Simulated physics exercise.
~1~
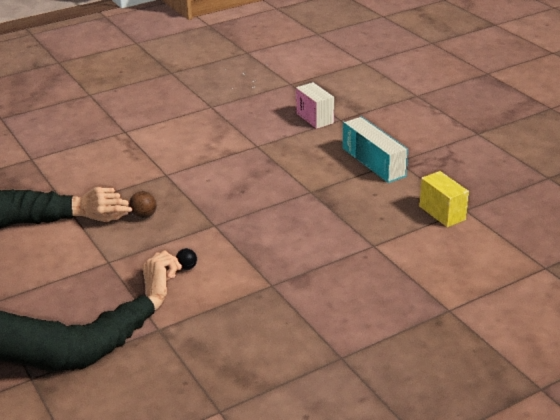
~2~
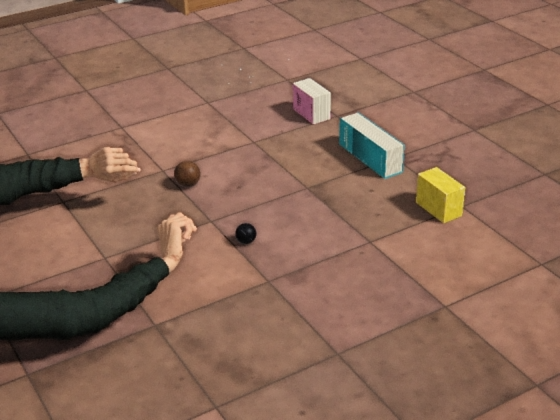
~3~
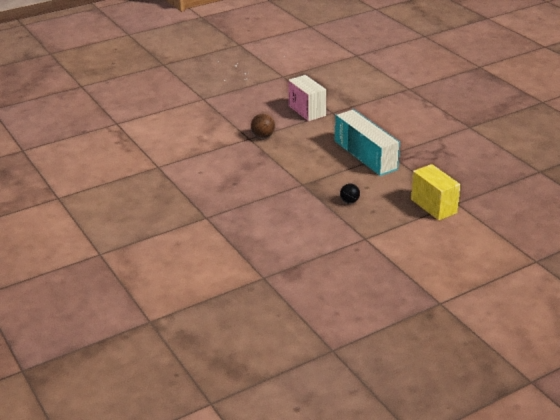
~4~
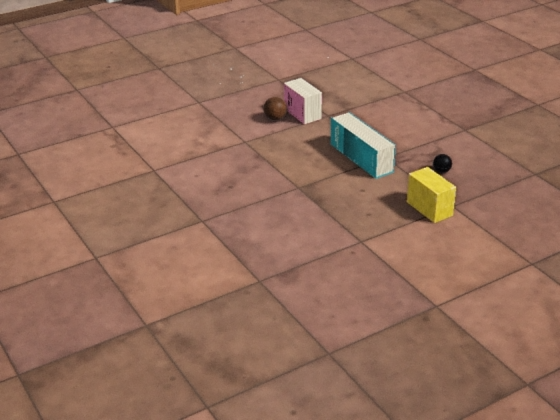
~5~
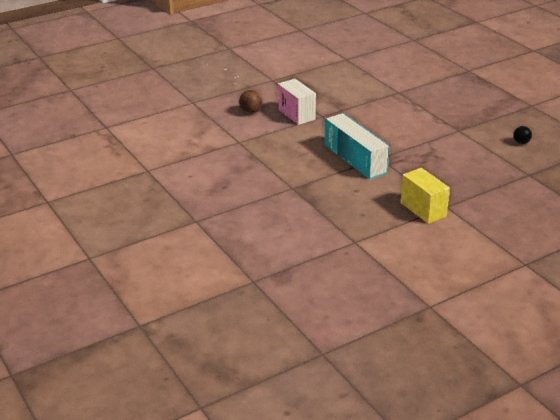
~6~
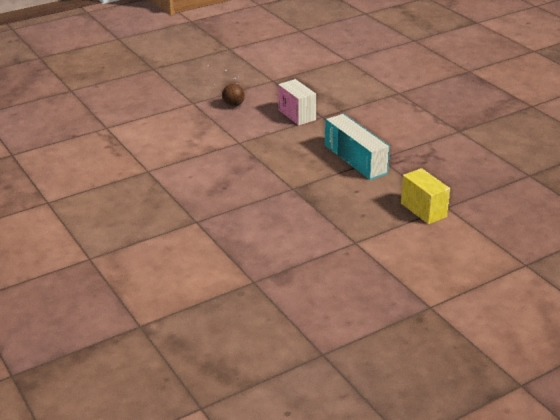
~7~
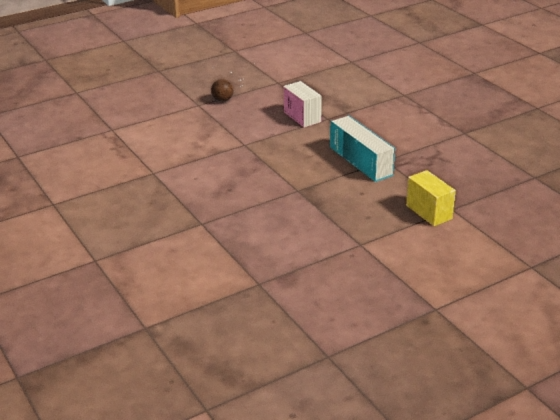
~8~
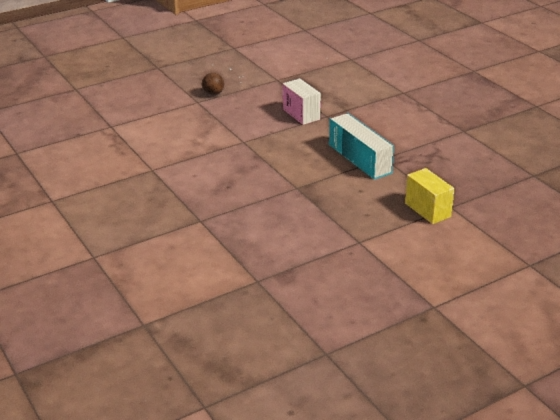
A black ball and a brown ball roll from two dark-sleeved hands at the left across a reddish-brown tiled floor, seen from above at an angle. Ahead of them, a pink and white block, a longer turquoise and white block and a yellow block stand in a slanting row. The hands let go and draw back out of view. The black ball passes through the gap between the turquoise and yellow blocks and rolls out of view at the right. The brown ball hits the pink block, bounces back to the left and slows beyond it, while the blocks stay standing.
